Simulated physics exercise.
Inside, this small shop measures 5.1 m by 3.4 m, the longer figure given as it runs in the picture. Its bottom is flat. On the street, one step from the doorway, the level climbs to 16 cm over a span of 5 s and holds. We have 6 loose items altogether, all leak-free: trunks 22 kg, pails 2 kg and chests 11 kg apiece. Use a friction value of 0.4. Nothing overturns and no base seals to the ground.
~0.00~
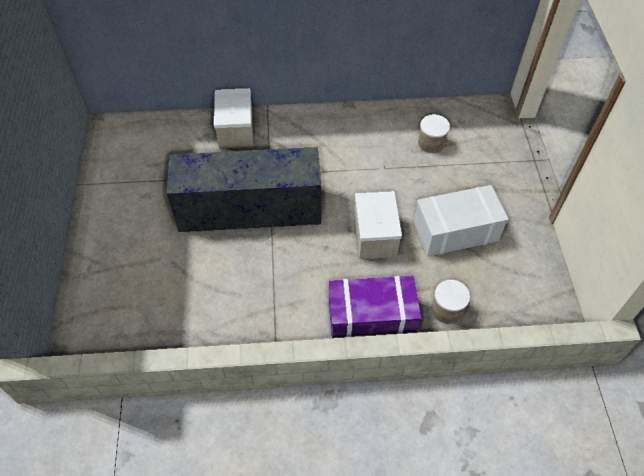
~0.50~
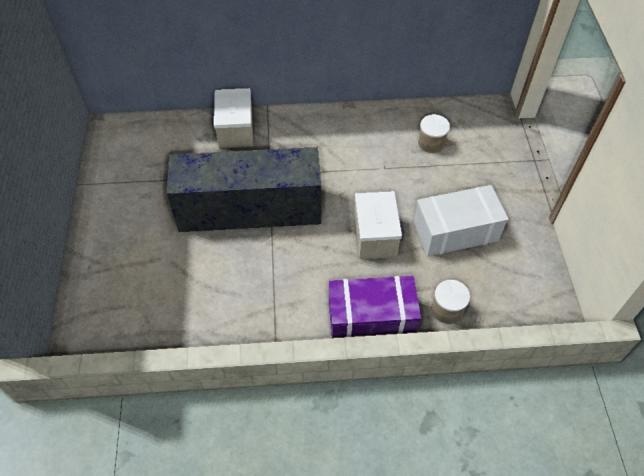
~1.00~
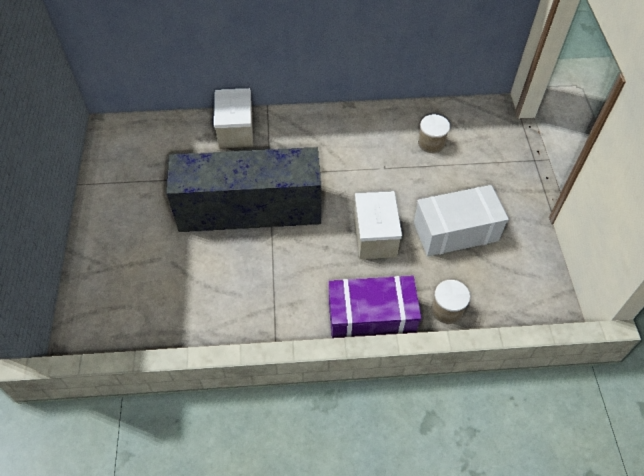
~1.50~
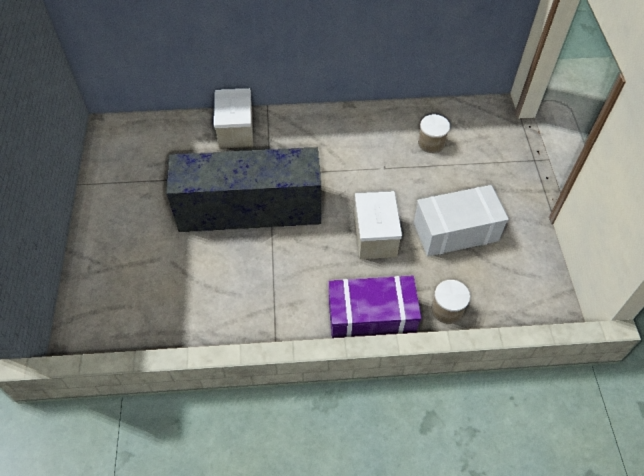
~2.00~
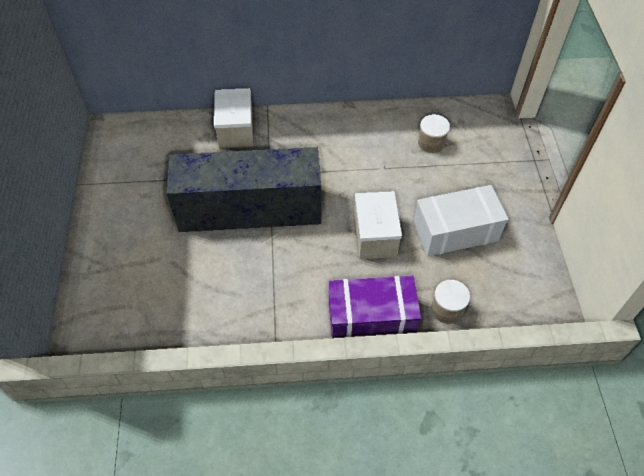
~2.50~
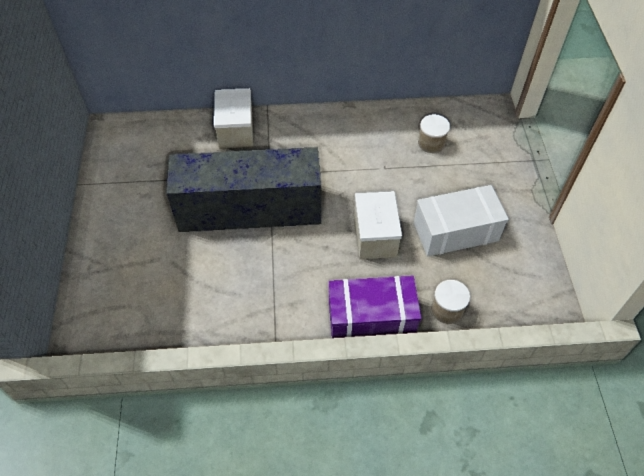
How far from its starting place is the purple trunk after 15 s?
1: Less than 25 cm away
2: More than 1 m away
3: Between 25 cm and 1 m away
3, between 25 cm and 1 m away.
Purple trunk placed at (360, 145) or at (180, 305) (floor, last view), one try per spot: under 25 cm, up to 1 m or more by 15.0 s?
I'd expect it to get swept far off the first time and to shift slightly the second time.
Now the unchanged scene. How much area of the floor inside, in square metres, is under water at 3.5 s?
About 1.0 m2 is covered.
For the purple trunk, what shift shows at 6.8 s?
Roughly 0 cm.
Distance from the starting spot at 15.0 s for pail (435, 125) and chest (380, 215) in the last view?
One is off by 350 cm, the other by 30 cm, in the order asked.
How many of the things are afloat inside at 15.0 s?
6.
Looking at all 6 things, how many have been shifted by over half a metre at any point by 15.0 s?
Tally: 5.
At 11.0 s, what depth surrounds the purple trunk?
Roughly 4 cm at that moment.
After 3.5 s the purple trunk is near (374, 299), 0.0 m from its start, aground; 0 afloat.
After 6.8 s the purple trunk is near (374, 299), 0.0 m from its start, aground; 1 afloat.
After 11.0 s the purple trunk is near (374, 299), 0.0 m from its start, aground; 3 afloat.
After 15.0 s the purple trunk is near (451, 293), 0.7 m from its start, afloat; 6 afloat.
